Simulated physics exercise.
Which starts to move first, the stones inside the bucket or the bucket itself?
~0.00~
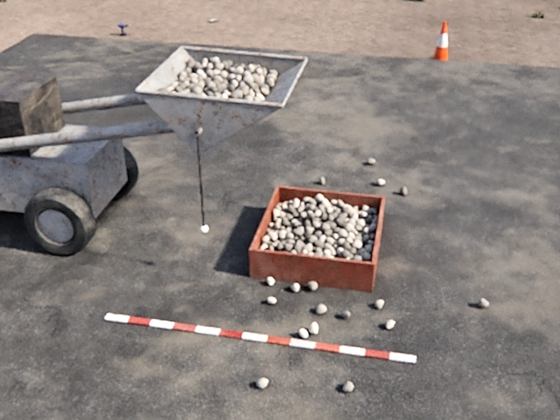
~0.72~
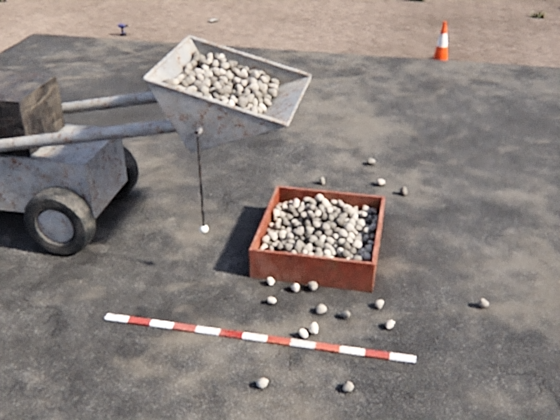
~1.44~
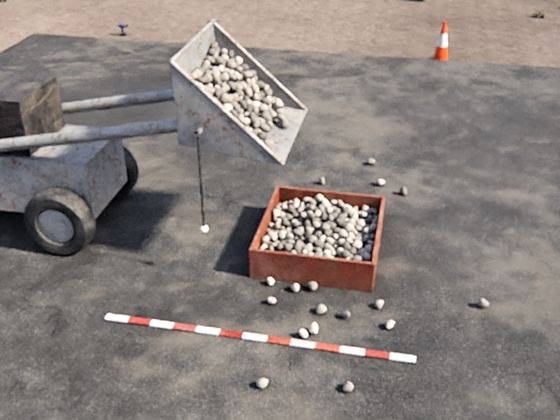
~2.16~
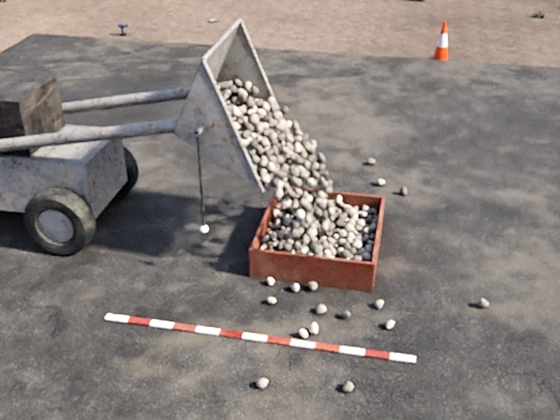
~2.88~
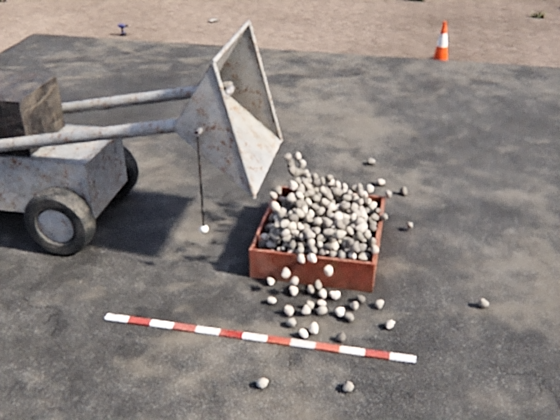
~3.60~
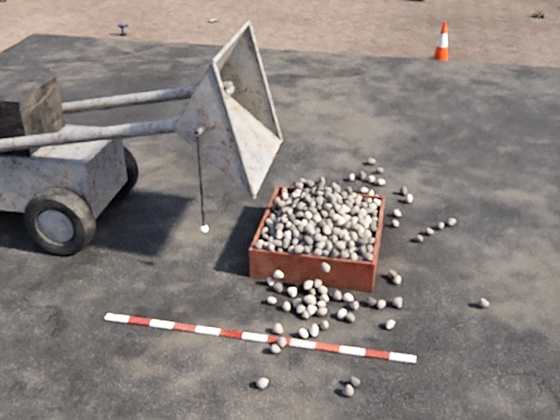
The bucket itself starts to move first, tilting while the stones still lie in place within it. The stones begin to slide only once it has tipped further.
